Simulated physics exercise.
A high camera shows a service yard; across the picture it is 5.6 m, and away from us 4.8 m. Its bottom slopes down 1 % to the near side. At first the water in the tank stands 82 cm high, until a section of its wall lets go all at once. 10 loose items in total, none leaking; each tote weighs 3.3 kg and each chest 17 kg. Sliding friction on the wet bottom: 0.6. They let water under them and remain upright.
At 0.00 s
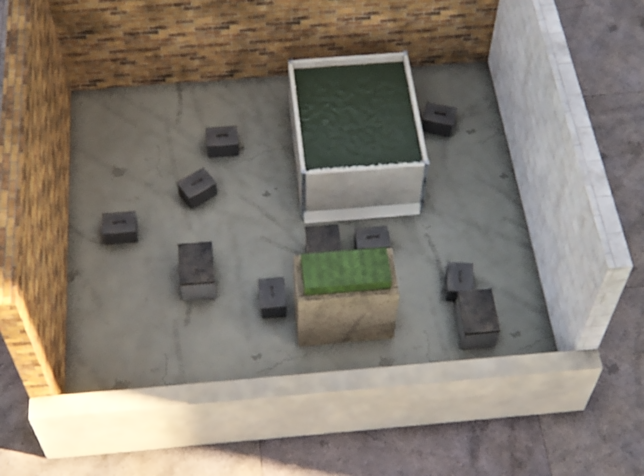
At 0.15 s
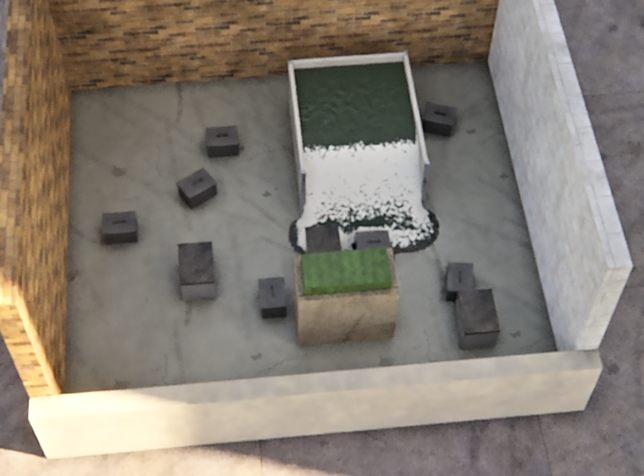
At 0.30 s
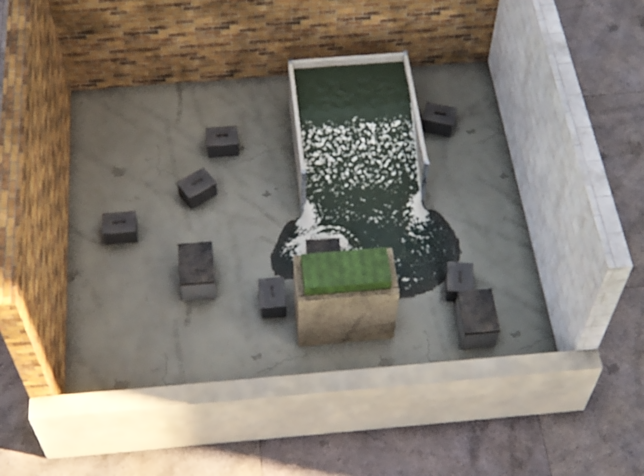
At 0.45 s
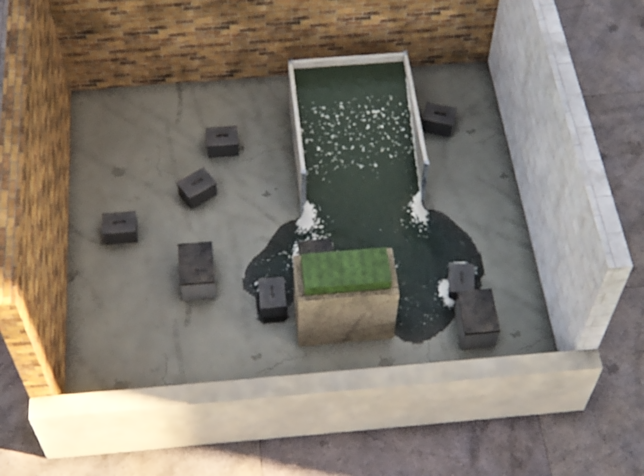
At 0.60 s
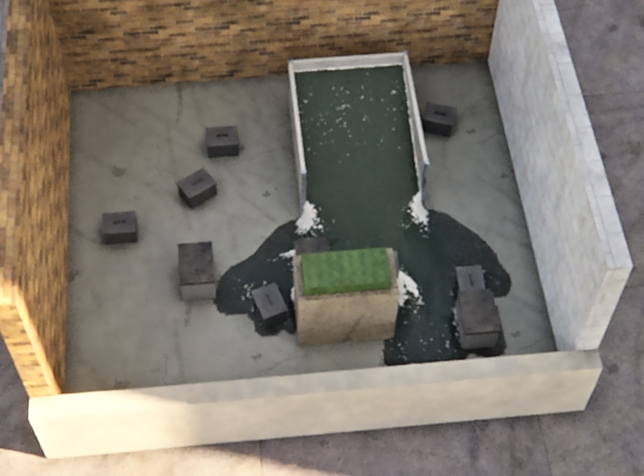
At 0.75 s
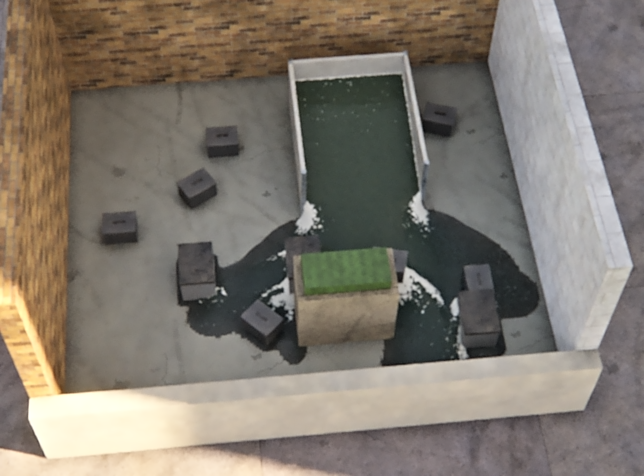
At first, dark green water stands in a walled tank at the back of a yard scattered with dark boxes. The tank's near side opens and water pours out in white froth, striking a grass-topped block. It then splits around both sides, spreading across the floor and shifting a few nearby boxes.
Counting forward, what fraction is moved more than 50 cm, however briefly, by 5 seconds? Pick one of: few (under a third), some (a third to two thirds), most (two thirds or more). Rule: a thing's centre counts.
Most.
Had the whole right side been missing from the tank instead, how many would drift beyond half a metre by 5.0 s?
That would give 4.
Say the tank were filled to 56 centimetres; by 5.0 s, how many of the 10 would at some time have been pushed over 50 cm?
8.
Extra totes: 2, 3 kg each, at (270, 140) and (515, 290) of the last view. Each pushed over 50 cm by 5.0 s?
Below, above.
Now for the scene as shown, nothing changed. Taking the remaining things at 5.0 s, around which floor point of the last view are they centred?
I'd say about (225, 193) in the last view.
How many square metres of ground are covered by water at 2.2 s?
Roughly 17 m2.
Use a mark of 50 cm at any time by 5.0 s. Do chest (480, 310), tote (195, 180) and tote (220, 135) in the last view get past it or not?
In turn: Over, more, short of it.
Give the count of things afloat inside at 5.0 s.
Answer: 8.
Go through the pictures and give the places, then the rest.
In the first picture, a tote at (373, 237), on the bottom; a tote at (272, 292), on the bottom; water covers 2.4 m2; 0 of 10 have shifted.
In the second picture, a tote at (373, 241) rests on the ground, 6 cm from its start; a tote at (272, 292) rests on the ground; 3.3 m2 under water; 1 of 10 have shifted.
In the third picture, a tote is out of sight; a tote at (272, 292), on the bottom; water covers 4.4 m2; 2 of 10 have shifted.
In the fourth picture, a tote is out of sight; a tote at (272, 292), on the bottom; water covers 5.5 m2; 2 of 10 have shifted.
In the fifth picture, a tote at (381, 263), afloat, 50 cm from its start; a tote at (269, 300), on the bottom, 12 cm from its start; 6.7 m2 under water; 4 of 10 have shifted.
In the sixth picture, a tote at (389, 260), afloat, 51 cm from its start; a tote at (262, 317) rests on the ground, 36 cm from its start; 7.9 m2 under water; 4 of 10 have shifted.
After 1.1 s 5 of 10 are over 50 cm from their spots; 3 afloat.
After 2.2 s 5 of 10 are over 50 cm from their spots; 5 afloat.
After 3.5 s 9 of 10 are over 50 cm from their spots; 7 afloat.
After 5.0 s 9 of 10 are over 50 cm from their spots, and 9 have been at some point; 8 afloat.
